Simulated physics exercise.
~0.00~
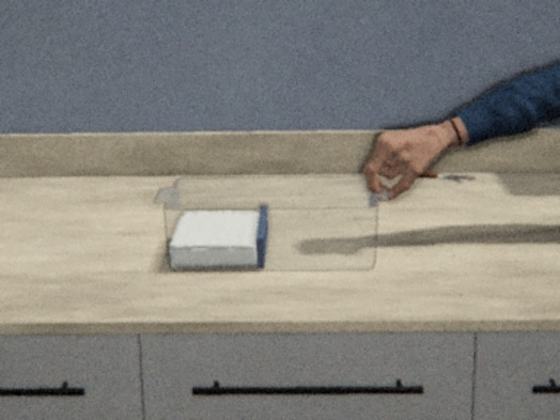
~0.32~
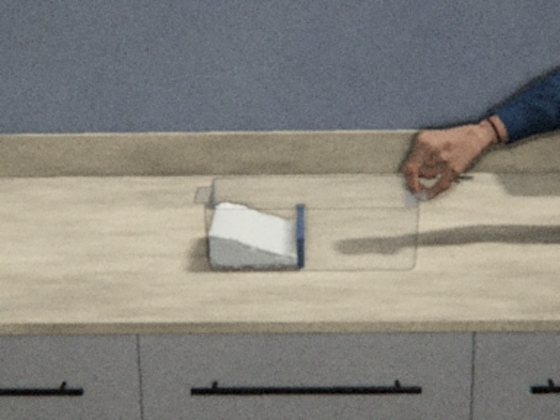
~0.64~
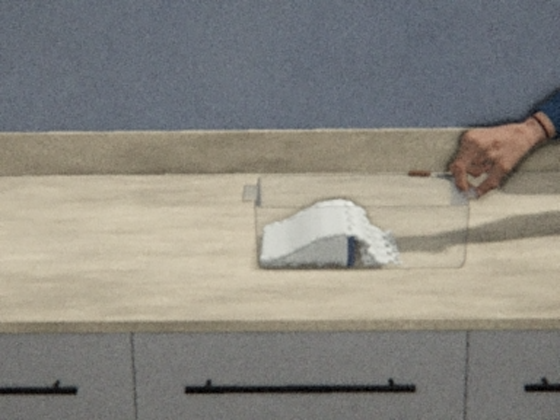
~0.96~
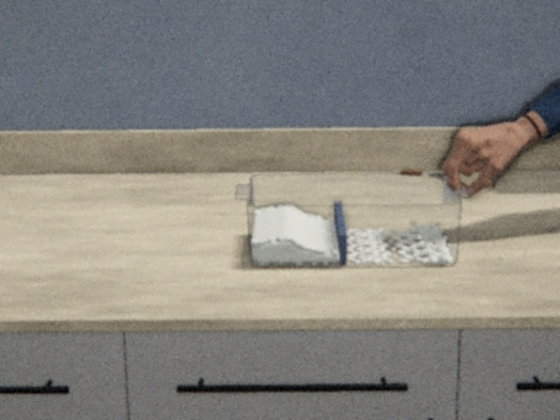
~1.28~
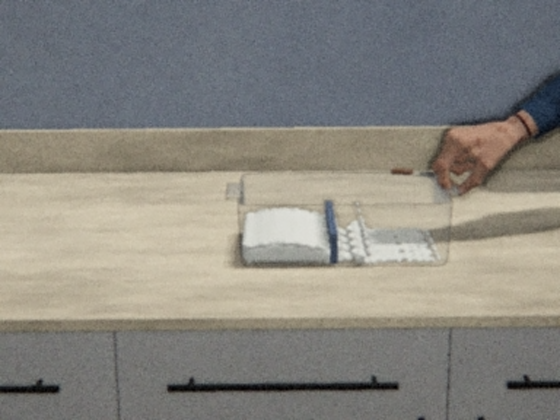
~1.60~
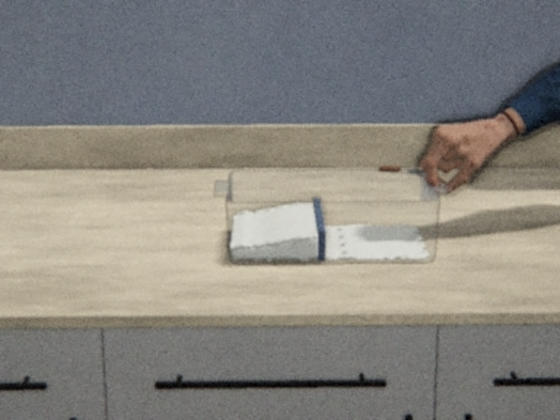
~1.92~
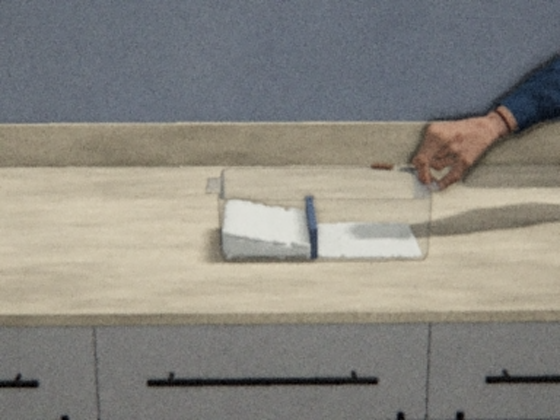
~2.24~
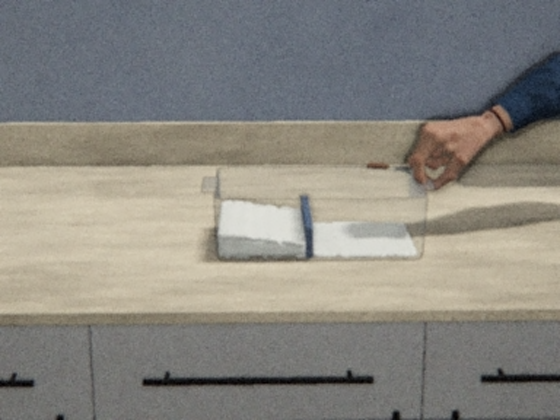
At the start, a hand in a dark blue sleeve holds the right end of a clear oblong tub on a pale wooden counter, with white milk lying level left of a blue divider and the right part empty. The hand pulls the tub to the right, and the milk tilts, piling up against the left end. As the tub comes to rest, the milk surges back and some spills over the divider into the right part. It sloshes on both sides, then the ripples shrink. By the end, a shallow white layer covers the right floor, while most milk remains on the left, still slightly sloped.
